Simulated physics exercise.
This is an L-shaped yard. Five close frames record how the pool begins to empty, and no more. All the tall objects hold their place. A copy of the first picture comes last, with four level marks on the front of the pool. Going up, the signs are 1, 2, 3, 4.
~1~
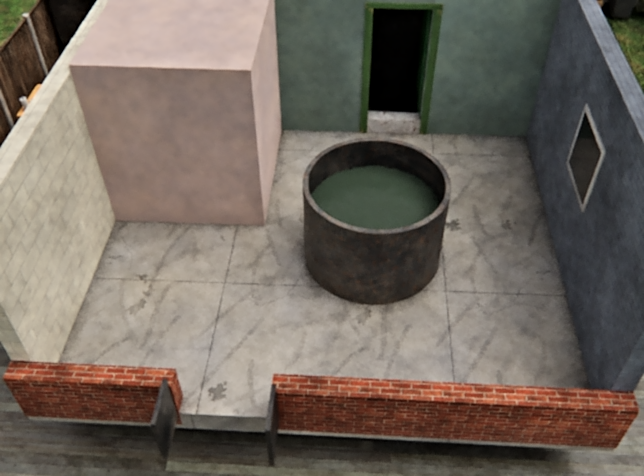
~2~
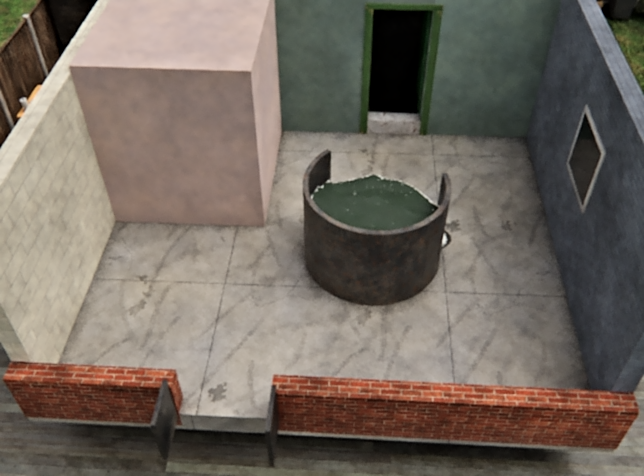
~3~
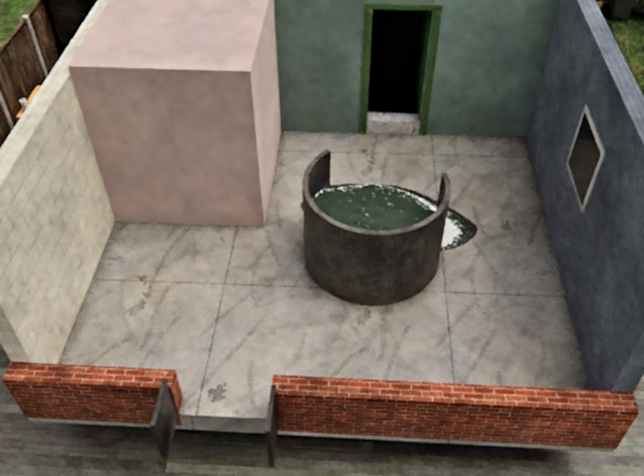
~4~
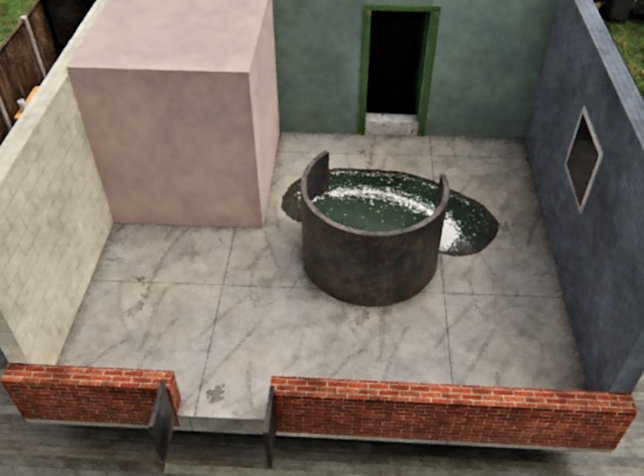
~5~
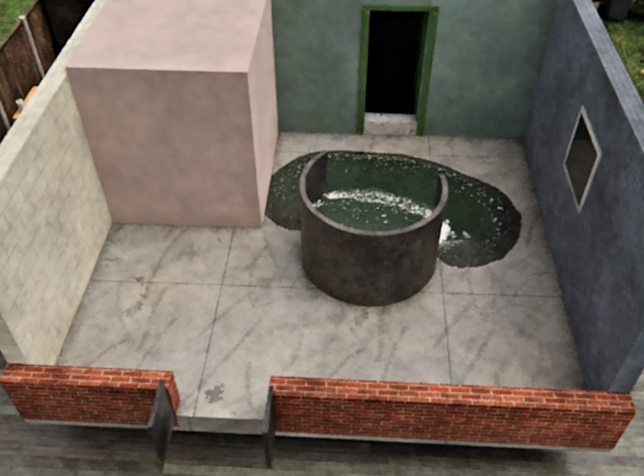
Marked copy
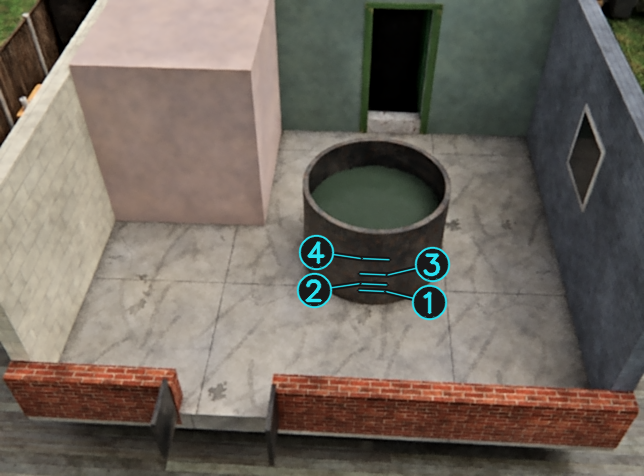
In a walled yard with a pink block, a green doorway and a low brick front wall with a gap, a round dark tank holds still green water. The tank's back side opens, and water pours out behind it, first showing at the right, then spreading across the paving on both sides.
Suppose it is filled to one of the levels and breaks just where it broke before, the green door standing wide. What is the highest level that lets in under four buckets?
3 will do.
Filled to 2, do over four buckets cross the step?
No.
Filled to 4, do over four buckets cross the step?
Yes, it does.
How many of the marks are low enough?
Three of them.
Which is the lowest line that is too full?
The answer is 4.
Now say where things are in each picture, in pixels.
Water in the pool at rest, its middle at (375, 207); foot of the green doorway at (393, 133); open gate at (224, 368), in the first frame.
Water covers 2 % of the ground, its front hidden from here, in the second frame.
In the third frame, 6 % of the ground under water, visible out to (471, 229).
In the fourth frame, 13 % of the ground under water, visible out to (493, 225).
In the fifth frame, 22 % of the ground under water, visible out to (516, 225).
In cyan, 1 at (372, 290); 2 at (373, 284); 3 at (373, 274); 4 at (374, 259); from the bottom up 1, 2, 3, 4.
If 1 is chosen, nothing gets over.
If 2 is chosen, nothing gets over.
If 3 is chosen, a bucket or two gets in.
If 4 is chosen, about 9 bucketfuls get in.
